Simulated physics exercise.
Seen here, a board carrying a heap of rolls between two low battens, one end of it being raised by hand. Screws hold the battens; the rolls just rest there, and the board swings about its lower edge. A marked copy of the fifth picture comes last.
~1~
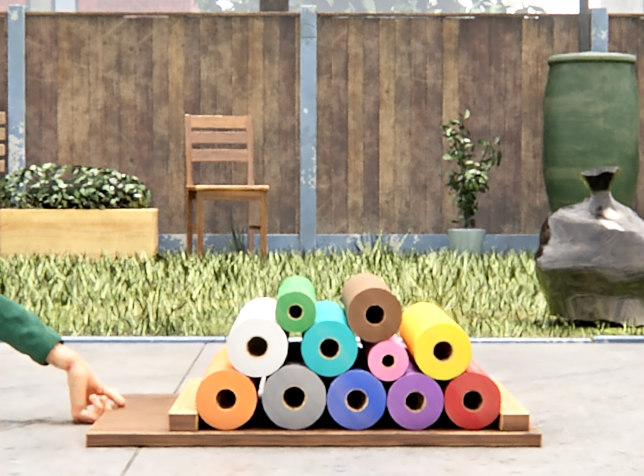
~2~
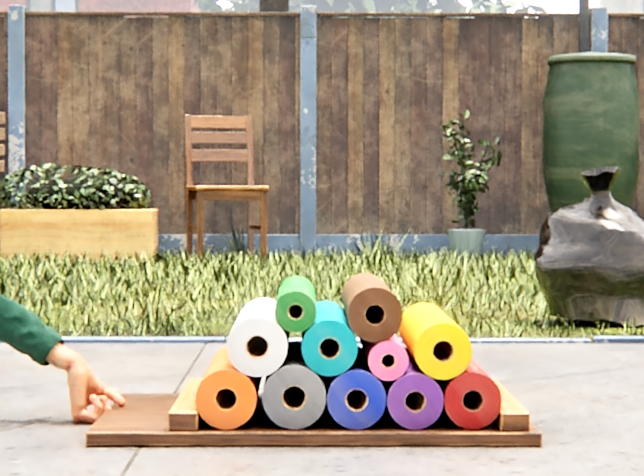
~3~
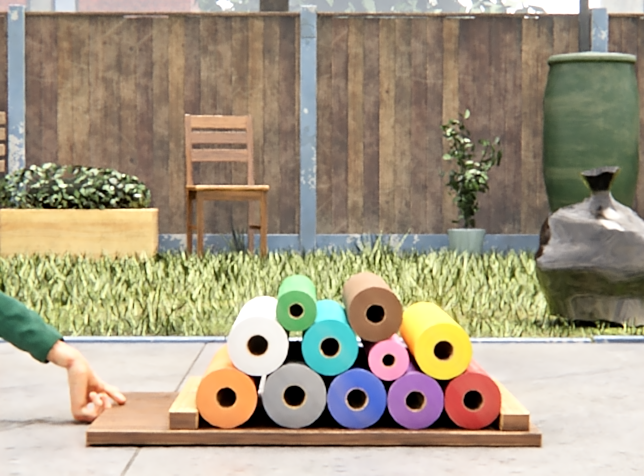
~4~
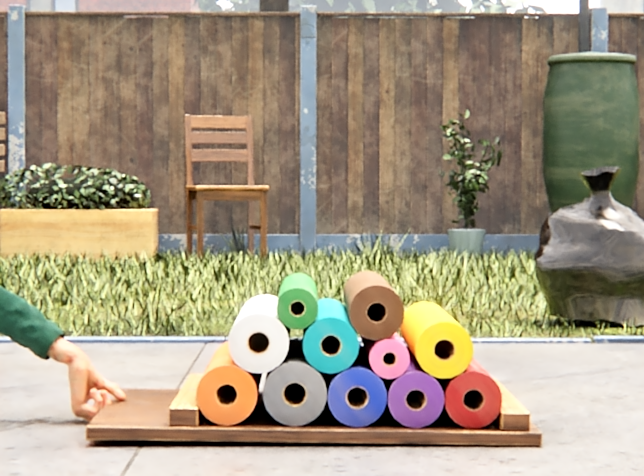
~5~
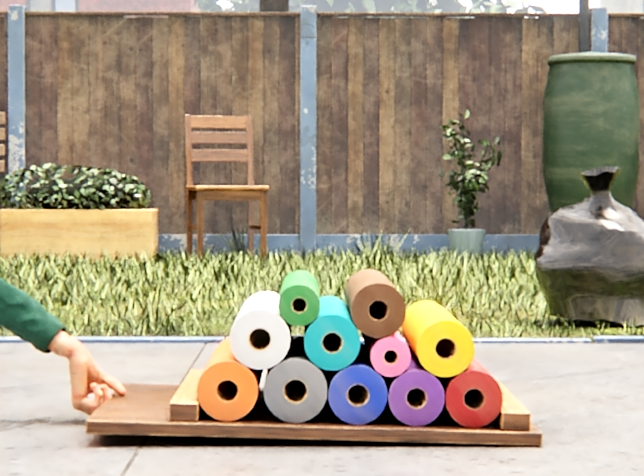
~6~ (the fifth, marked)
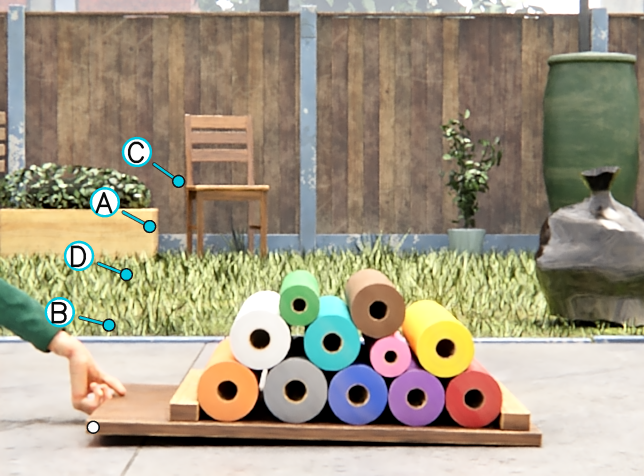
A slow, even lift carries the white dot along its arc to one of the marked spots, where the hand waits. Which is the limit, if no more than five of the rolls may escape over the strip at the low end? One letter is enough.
No higher than A.
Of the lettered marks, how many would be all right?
Three of them.
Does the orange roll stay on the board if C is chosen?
Yes, with C.
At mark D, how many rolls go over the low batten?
It comes to none.
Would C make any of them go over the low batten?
At C: Yes.
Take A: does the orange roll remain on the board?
The orange roll: Yes.
On the marked copy, A at (150, 227); B at (109, 325); C at (179, 181); D at (126, 274); the white dot at (93, 427).
Following A. Soon after the start, board at 20°.
Later, board at 28°.
In the end, board at 28°, five over the low batten.
As for the rest, B none over the low batten; C six over the low batten; D none over the low batten.
